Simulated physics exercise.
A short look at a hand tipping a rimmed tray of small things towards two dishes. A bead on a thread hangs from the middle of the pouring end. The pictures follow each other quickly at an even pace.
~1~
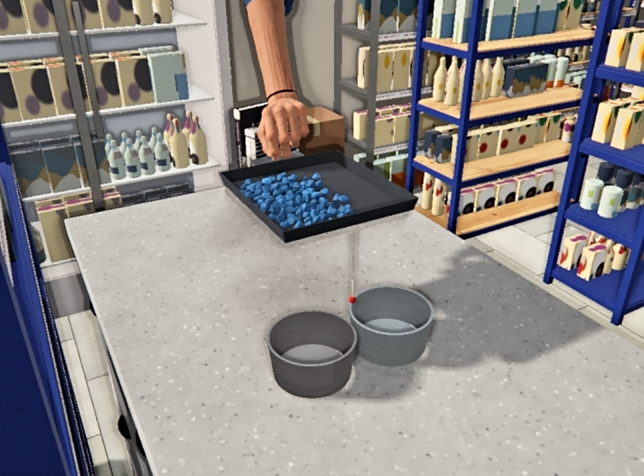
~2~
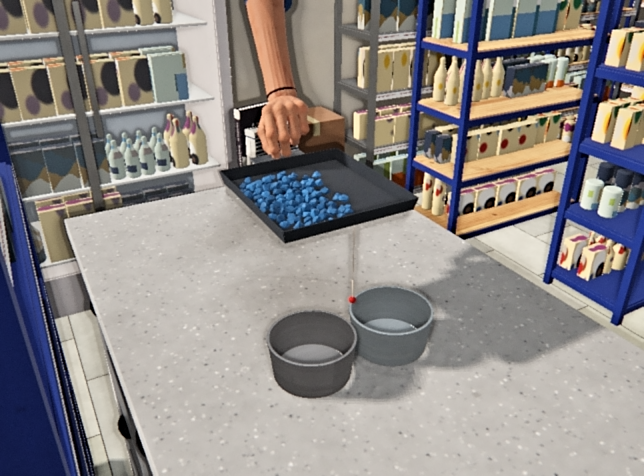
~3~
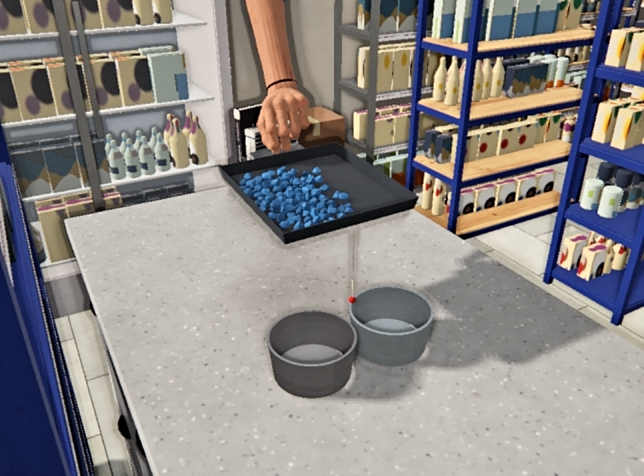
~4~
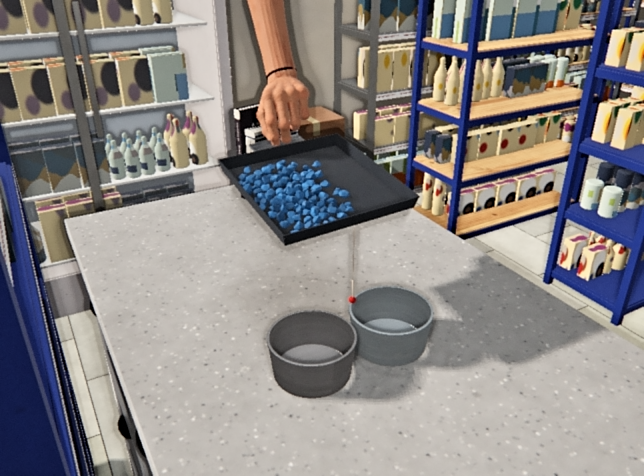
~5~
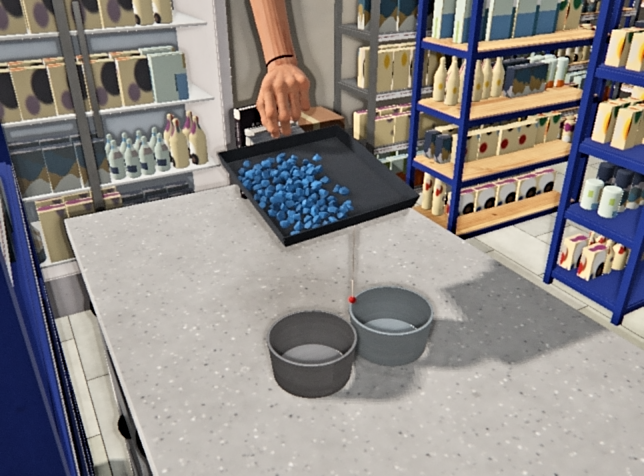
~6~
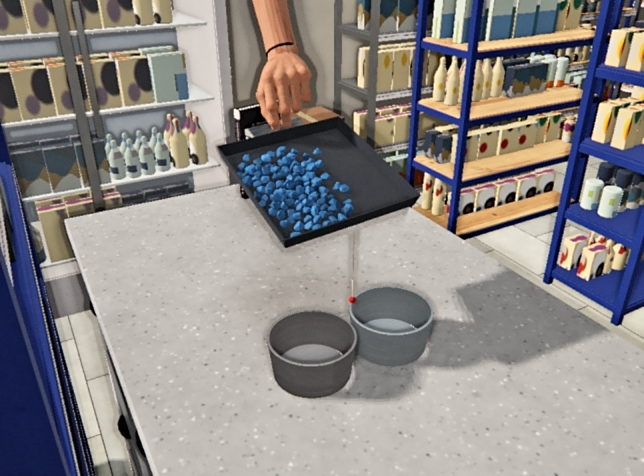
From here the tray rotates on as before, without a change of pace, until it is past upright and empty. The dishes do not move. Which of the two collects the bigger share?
The left-hand one ends fuller.
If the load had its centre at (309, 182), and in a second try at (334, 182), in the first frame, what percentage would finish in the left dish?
In turn 80 and 70 in a hundred.
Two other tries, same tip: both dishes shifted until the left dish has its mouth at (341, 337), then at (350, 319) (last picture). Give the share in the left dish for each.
Near 70 % and 40 %.
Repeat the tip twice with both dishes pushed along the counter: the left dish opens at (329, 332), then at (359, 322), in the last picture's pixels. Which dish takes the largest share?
First left, then the left dish.
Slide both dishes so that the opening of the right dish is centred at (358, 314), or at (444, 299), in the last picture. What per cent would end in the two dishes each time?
The first gives 80 %, the second 30 %.
Soon, tray tipped steeply; nearly all on the tray; a stray few in the air.
A while on, tray tipped right over; about a third on the tray; about half in the left dish; a stray few in the right dish; a small part outside both; a small part in the air.
Towards the end, tray tipped past a quarter turn; most in the left dish; a stray few in the right dish; a small part outside both; a stray few in the air.
Finally, tray tipped past a quarter turn; most in the left dish; a stray few in the right dish; a small part outside both; a stray few in the air.
